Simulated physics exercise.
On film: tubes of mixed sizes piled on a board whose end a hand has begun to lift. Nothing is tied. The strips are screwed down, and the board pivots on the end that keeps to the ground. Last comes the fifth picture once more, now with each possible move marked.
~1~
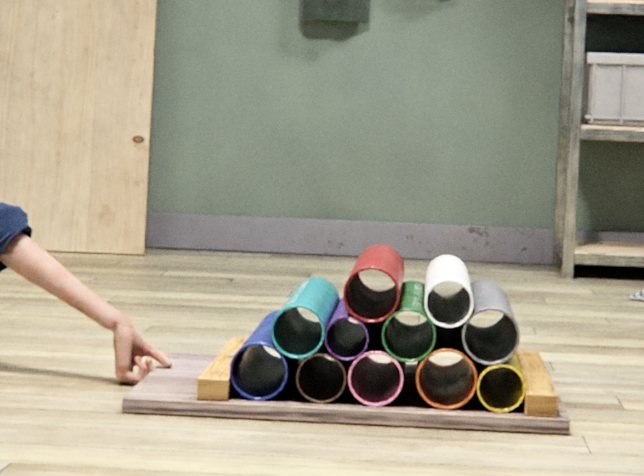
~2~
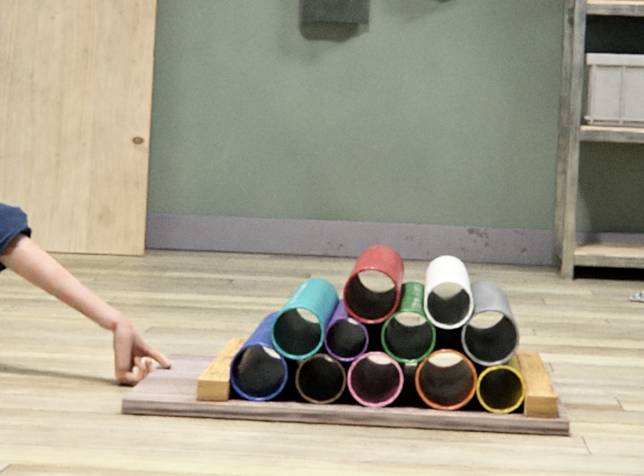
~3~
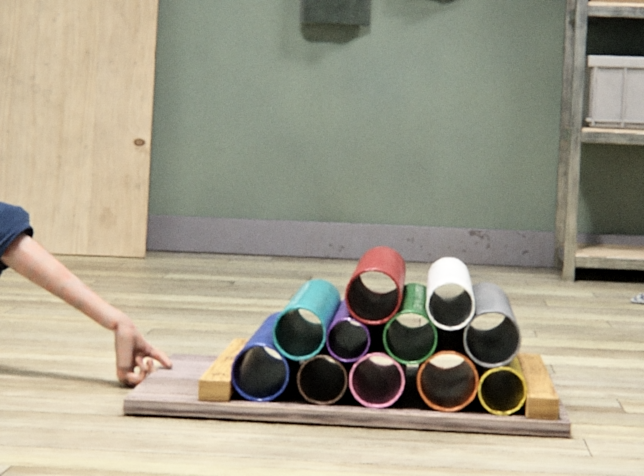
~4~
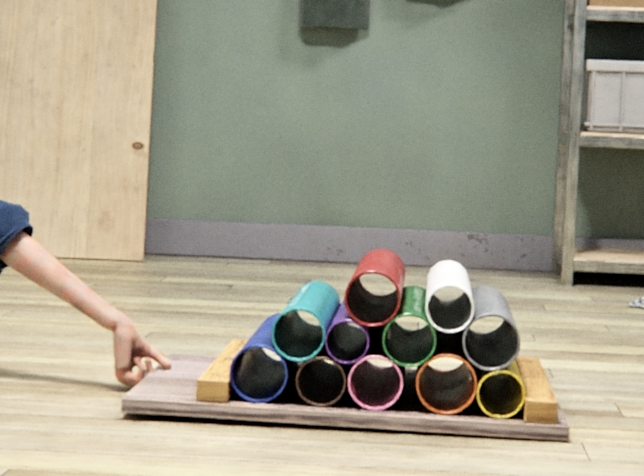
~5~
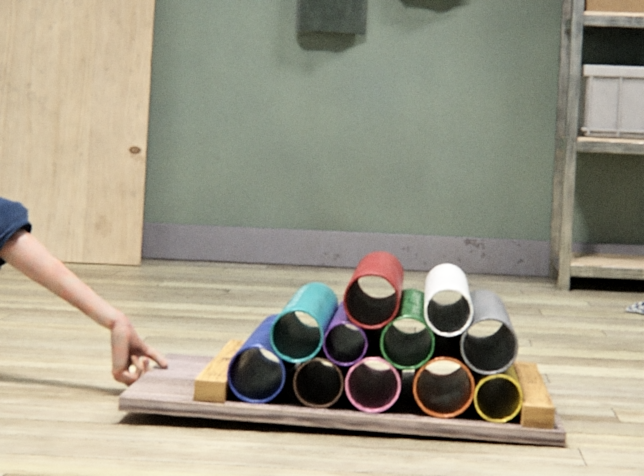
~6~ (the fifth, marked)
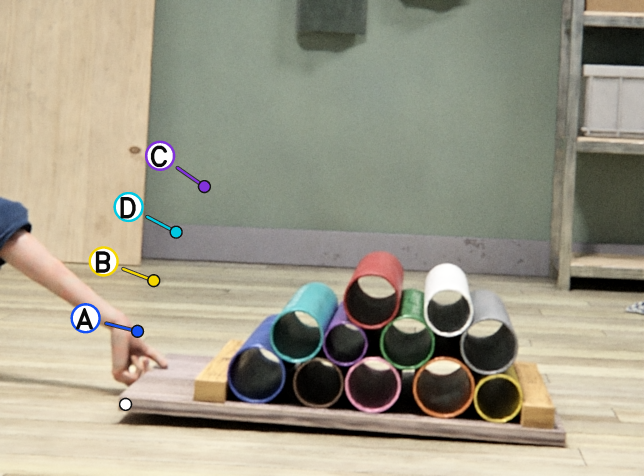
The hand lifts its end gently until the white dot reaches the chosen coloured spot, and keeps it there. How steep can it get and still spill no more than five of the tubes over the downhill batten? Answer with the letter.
Mark D is as high as it can go.
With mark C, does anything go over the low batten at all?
Yes.
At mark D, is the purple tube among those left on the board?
Yes, with D.
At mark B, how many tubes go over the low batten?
The count is two.
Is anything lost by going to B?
At B: Yes.
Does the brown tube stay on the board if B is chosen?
Yes, with B.
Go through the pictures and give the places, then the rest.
The first frame shows brown tube (321, 378); pink tube (375, 379); orange tube (447, 379).
The second frame shows orange tube (447, 380); yellow tube (501, 389).
The third frame shows board (353, 381); blue tube (260, 373); turquoise tube (300, 333).
The fourth frame shows board (352, 383); blue tube (259, 374); brown tube (321, 382).
The fifth frame shows board (348, 385); blue tube (256, 374); brown tube (319, 383).
On the marked copy, A at (137, 332); B at (154, 281); C at (204, 187); D at (176, 232); the white dot at (125, 405).
Following D. Soon after the start, board at 16°.
Later, board at 25°.
In the end, board at 25°, two over the low batten (grey, white).
As for the rest, A two over the low batten (grey, white); B two over the low batten (grey, white); C six over the low batten.
